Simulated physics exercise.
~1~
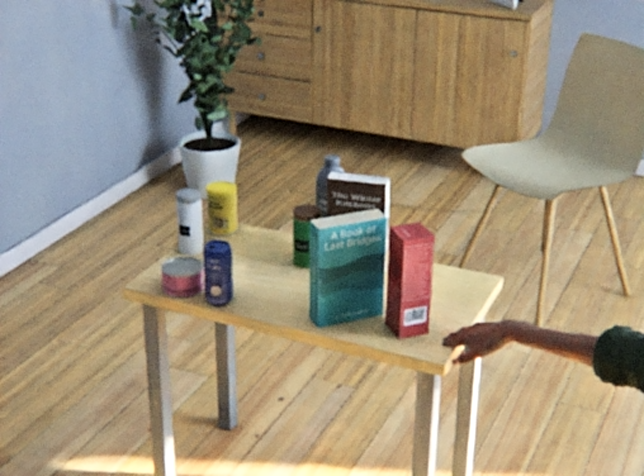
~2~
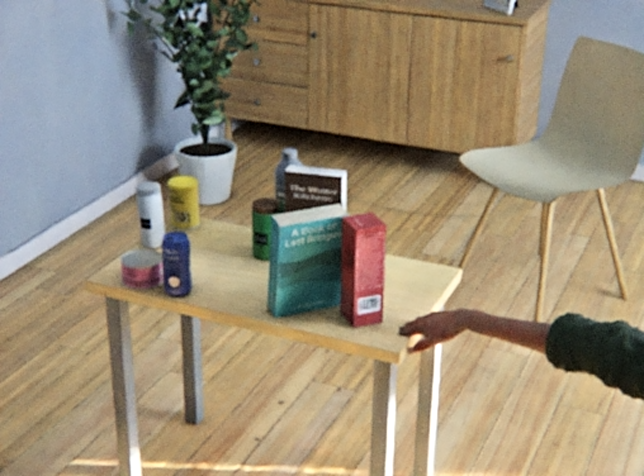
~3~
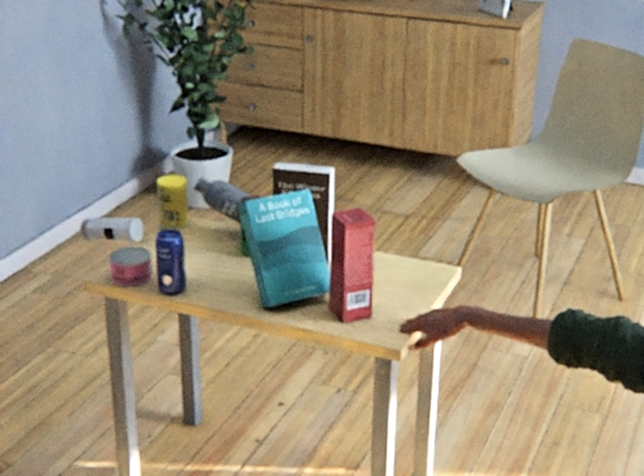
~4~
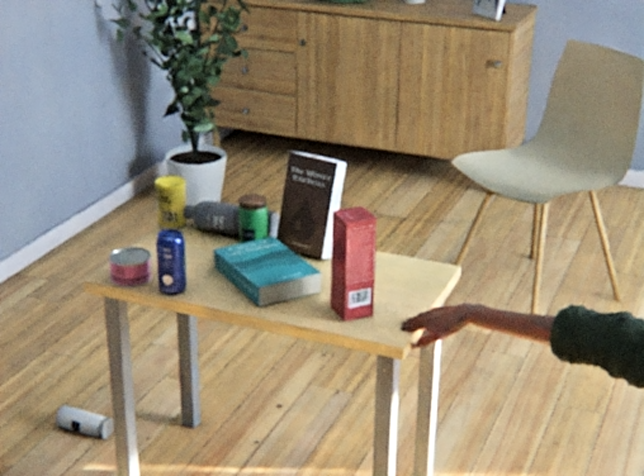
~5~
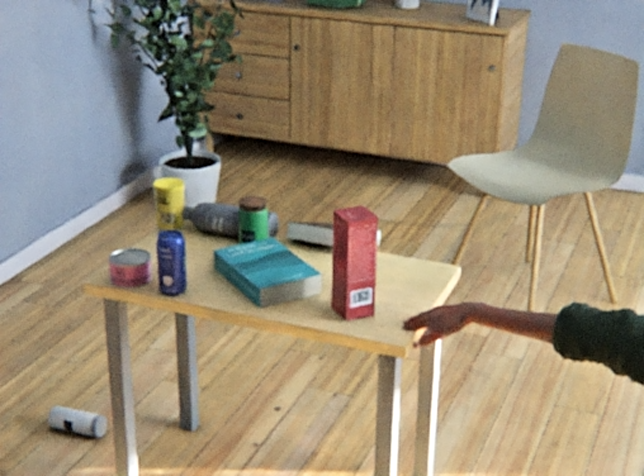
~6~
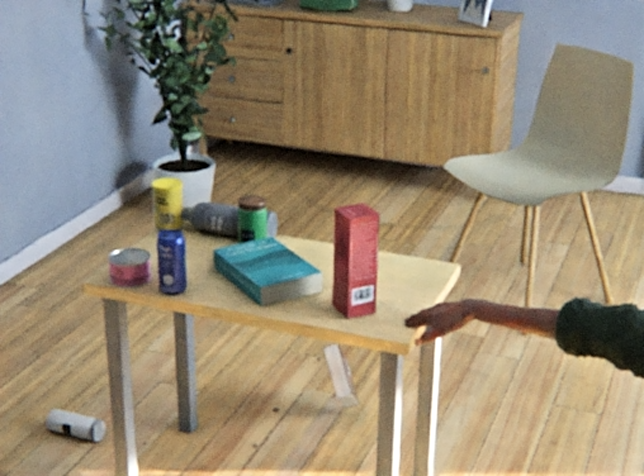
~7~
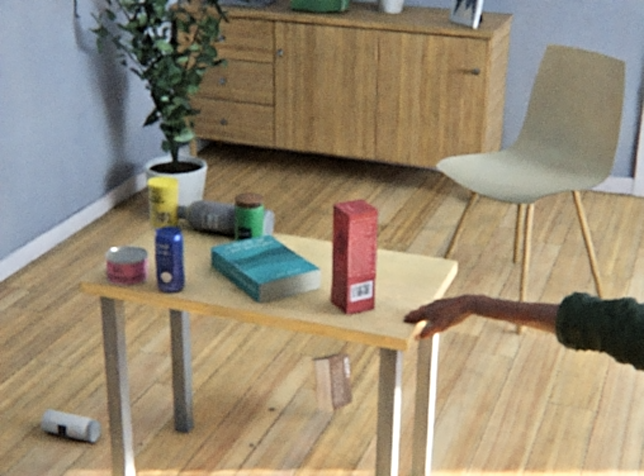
A teal book tipped over onto its side after a hand jerked a small table left, while a grey bottle toppled and a white jar fell to the floor; then the brown book behind dropped off too, leaving the red carton standing.
